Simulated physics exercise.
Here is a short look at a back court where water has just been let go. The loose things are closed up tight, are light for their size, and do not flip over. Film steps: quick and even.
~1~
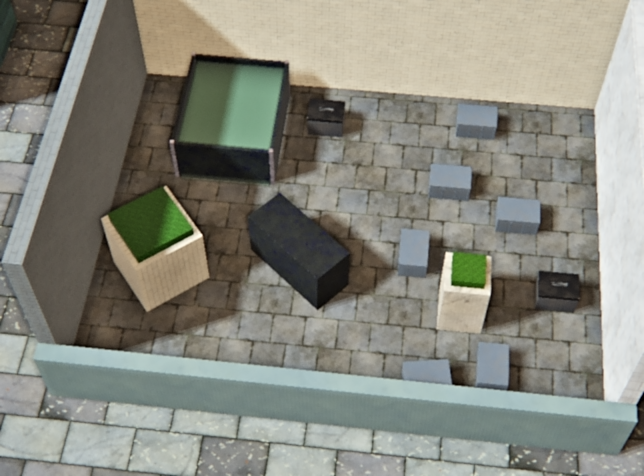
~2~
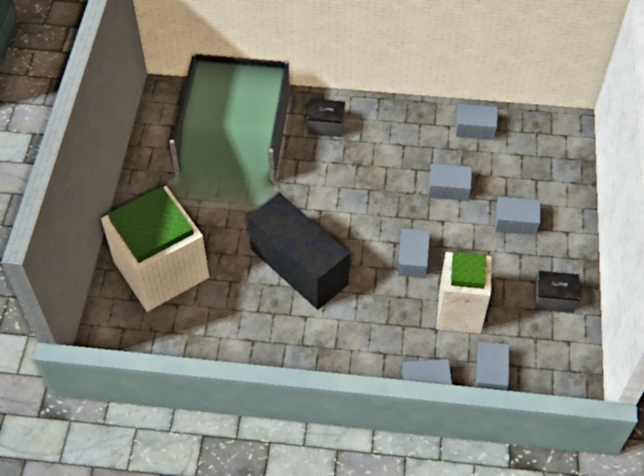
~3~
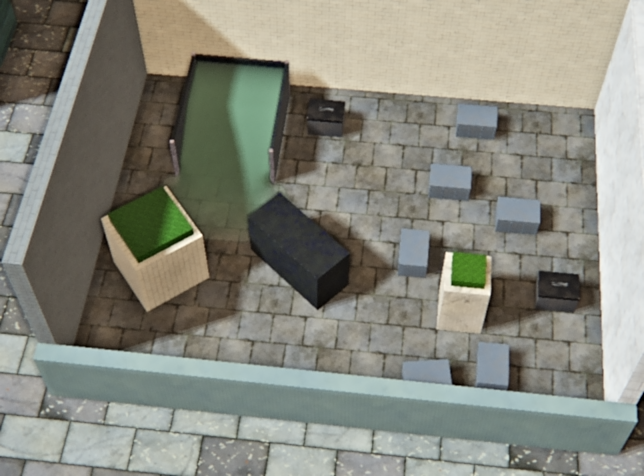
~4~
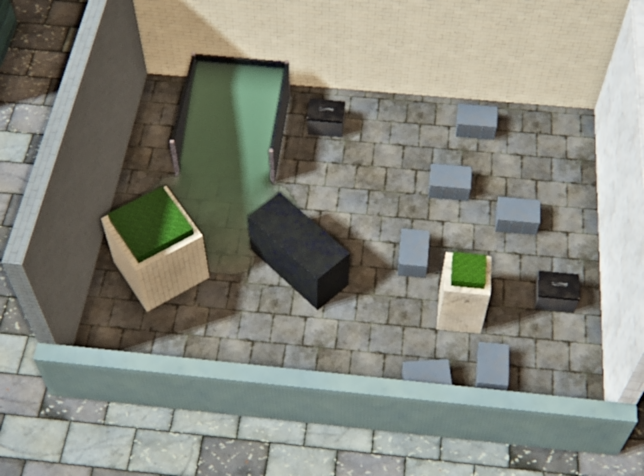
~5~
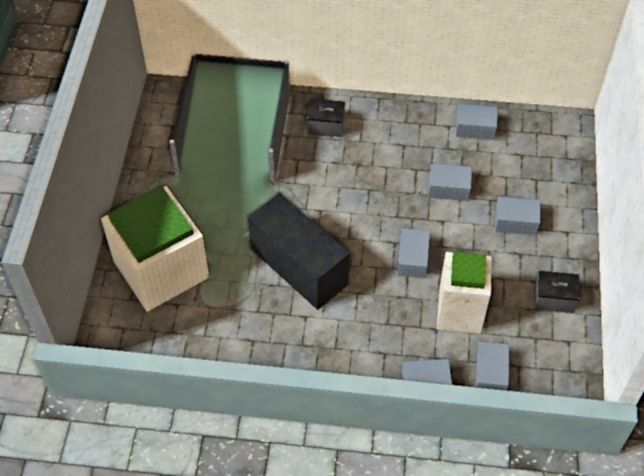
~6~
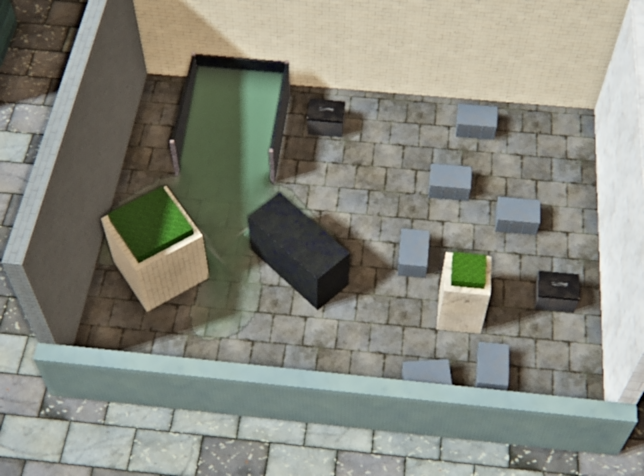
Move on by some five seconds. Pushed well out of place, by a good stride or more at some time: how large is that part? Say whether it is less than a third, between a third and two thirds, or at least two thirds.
Fewer than a third of the things get pushed well away.
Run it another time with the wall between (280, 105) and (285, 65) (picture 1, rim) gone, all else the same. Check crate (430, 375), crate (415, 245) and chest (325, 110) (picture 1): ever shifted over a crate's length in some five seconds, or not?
Taking them in order, less than that, less than that, displaced that much.
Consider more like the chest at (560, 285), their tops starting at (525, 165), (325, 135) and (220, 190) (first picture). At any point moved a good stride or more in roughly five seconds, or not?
Going by the order given: Stays in place, stays in place, travels that far.
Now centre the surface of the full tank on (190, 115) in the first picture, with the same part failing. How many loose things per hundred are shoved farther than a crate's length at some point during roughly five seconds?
I'd put it near 20 percent.
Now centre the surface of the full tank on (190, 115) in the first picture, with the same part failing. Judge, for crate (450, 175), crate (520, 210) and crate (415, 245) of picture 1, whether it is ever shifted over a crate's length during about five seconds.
First never went far, then never went far, then never went far.
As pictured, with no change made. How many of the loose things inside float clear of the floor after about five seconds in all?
Exactly 1.
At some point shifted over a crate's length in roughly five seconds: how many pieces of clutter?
I make it 1.
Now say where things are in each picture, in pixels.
In the first picture, a crate at (519, 210) rests on the ground; a crate at (451, 176) rests on the ground; 0 of 8 have shifted.
In the second picture, a crate at (519, 210), on the bottom; a crate at (451, 176), on the bottom; 0 of 8 have shifted.
In the third picture, a crate at (519, 210), on the bottom; a crate at (451, 176), on the bottom; 0 of 8 have shifted.
In the fourth picture, a crate at (519, 210) rests on the ground; a crate at (451, 176) rests on the ground; 0 of 8 have shifted.
In the fifth picture, a crate at (519, 210), on the bottom; a crate at (451, 176), on the bottom; 0 of 8 have shifted.
In the sixth picture, a crate at (519, 210) rests on the ground; a crate at (451, 176) rests on the ground; 0 of 8 have shifted.
A moment on, 0 of 8 are well off their spots; 0 afloat.
Next, 0 of 8 are well off their spots; 0 afloat.
Later, 1 of 8 are well off their spots; 0 afloat.
In the end, 1 of 8 are well off their spots, and 1 have been at some point; 1 afloat.
